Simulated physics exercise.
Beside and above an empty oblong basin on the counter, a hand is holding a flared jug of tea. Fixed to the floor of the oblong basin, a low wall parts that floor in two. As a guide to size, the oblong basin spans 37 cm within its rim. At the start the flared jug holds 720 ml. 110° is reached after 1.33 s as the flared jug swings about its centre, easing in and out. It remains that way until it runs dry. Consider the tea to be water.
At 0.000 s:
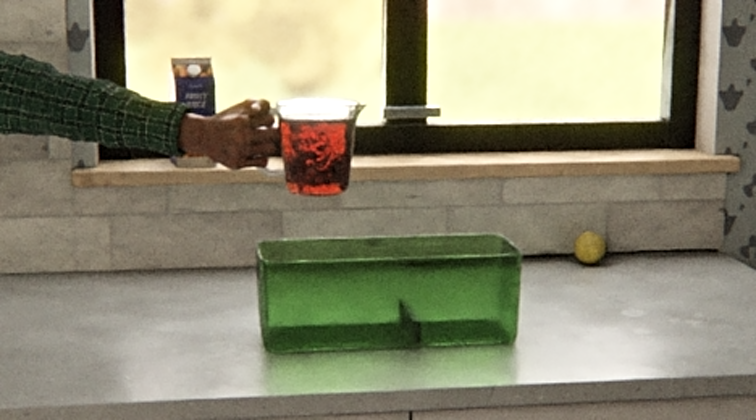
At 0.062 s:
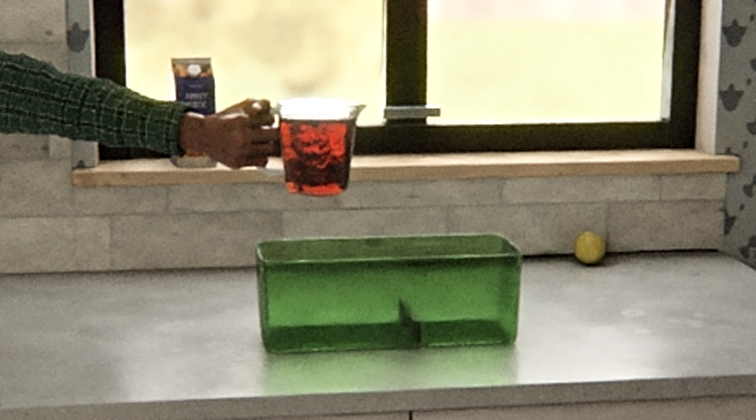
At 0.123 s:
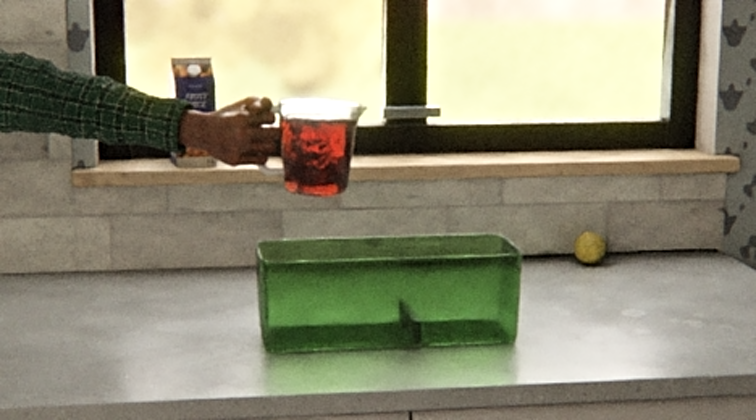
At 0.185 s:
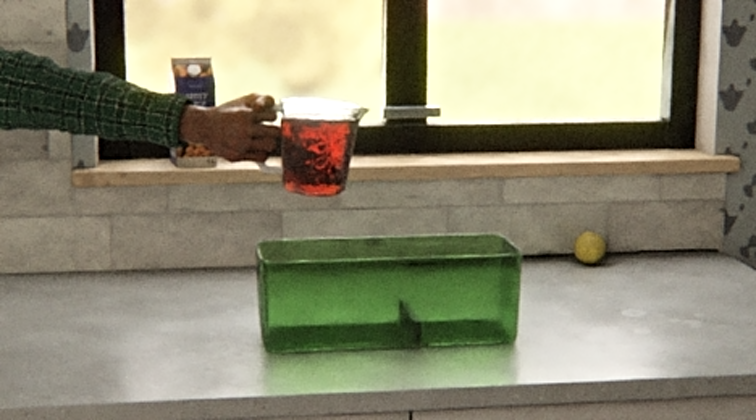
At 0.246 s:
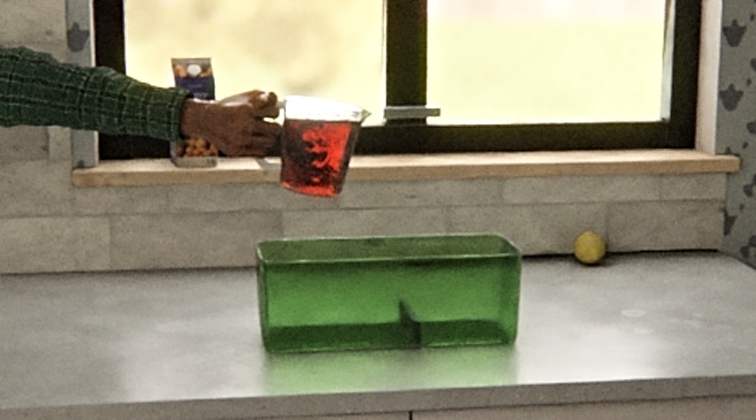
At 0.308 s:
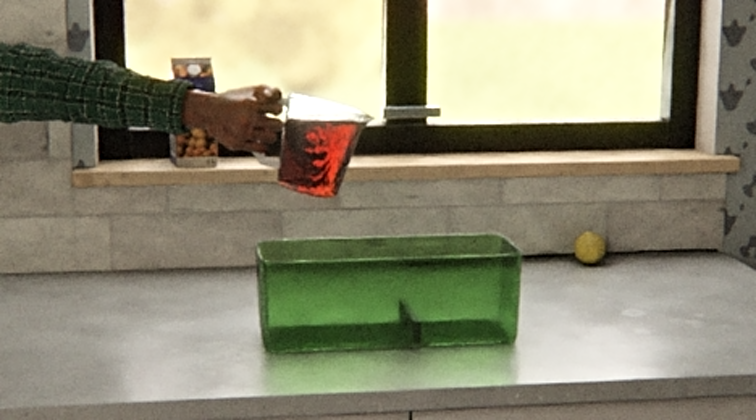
A hand in a dark green checked sleeve holds a clear flared jug of red-brown tea, almost still and upright, above a green oblong basin with a low wall inside. Then the hand gradually tilts the jug slightly to the right, and the tea shifts toward its right side, staying inside.
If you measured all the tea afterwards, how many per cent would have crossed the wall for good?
Around 66 per cent would have crossed.
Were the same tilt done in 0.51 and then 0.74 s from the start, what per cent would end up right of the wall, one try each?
In order, 45 and 60 per cent.
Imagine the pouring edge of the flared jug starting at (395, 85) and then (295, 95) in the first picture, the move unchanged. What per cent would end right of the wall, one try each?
85 and 15 %.
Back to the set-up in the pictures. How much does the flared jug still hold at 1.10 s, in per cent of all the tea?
16 %.
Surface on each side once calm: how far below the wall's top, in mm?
On the left it's about 26 mm; on the right, about 8 mm.
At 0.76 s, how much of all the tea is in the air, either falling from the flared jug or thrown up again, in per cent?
At that moment, about 18 percent.
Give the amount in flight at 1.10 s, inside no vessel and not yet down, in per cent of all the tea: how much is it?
It comes to some 16 percent of the total.
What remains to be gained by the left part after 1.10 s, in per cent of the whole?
Roughly 26 percent.
After 0.76 s the tilt is 68° and 73 per cent is still to pour, 0 is left of the wall and 9 right of it.
After 1.10 s the tilt is 102° and 17 per cent is still to pour, 8 is left of the wall and 59 right of it.
After 1.45 s the tilt is 110° and 0 per cent is still to pour, 25 is left of the wall and 74 right of it.
After 1.83 s the tilt is 110° and 0 per cent is still to pour, 32 is left of the wall and 67 right of it.
In the end 33 per cent lies left of the wall, 66 right of it and 1 outside.
